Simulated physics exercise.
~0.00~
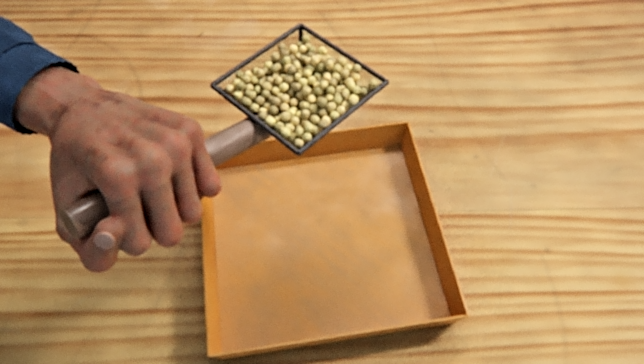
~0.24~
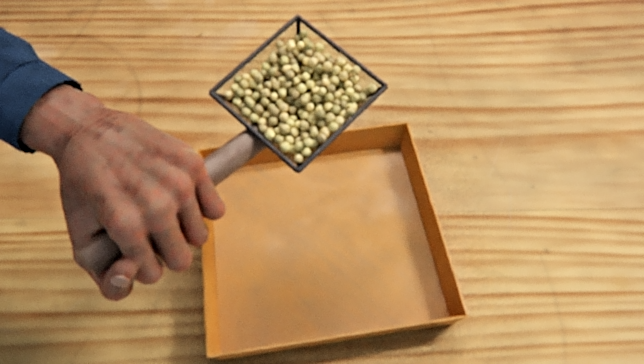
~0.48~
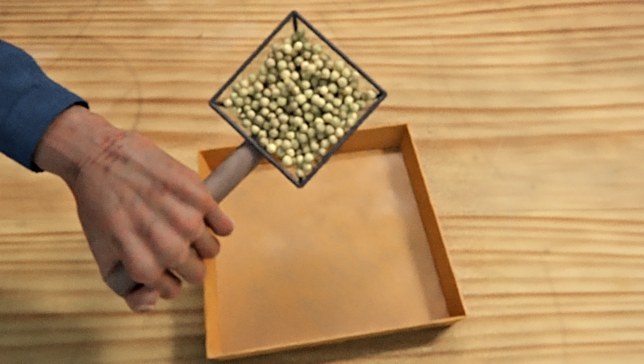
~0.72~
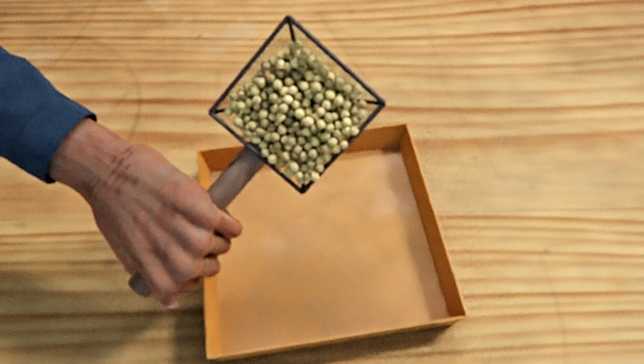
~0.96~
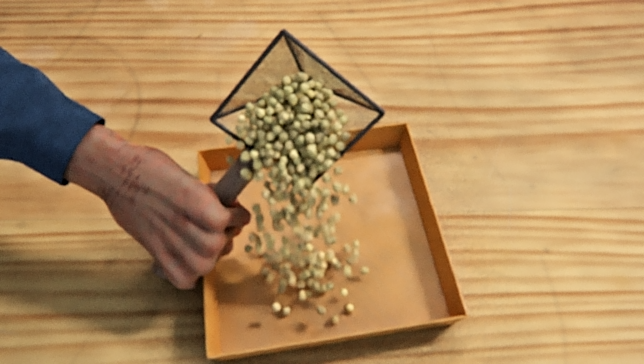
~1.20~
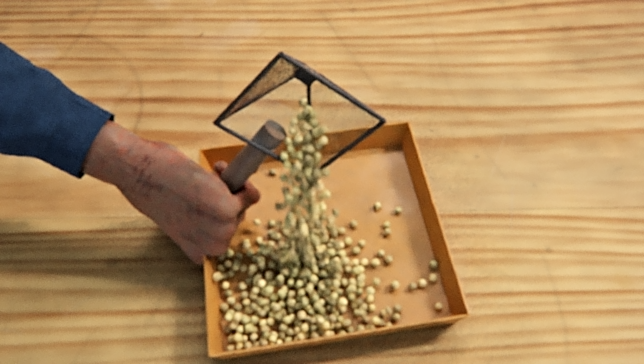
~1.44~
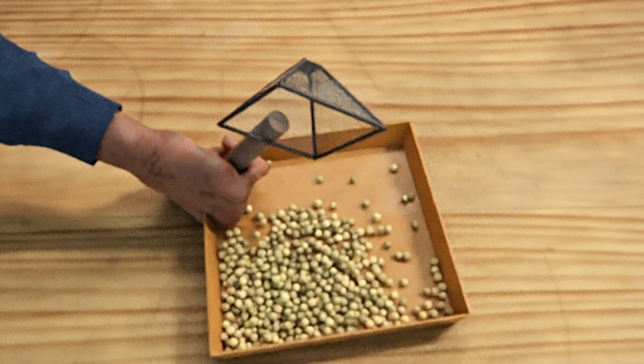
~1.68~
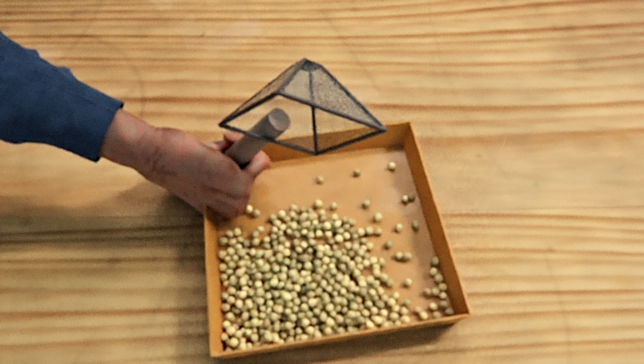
Over a shallow orange tray on a wooden table, a hand in a blue sleeve steadily tipped a flared, square scoop full of soya beans until they poured out, leaving the scoop empty and upturned above beans piled mostly toward the tray's lower left.
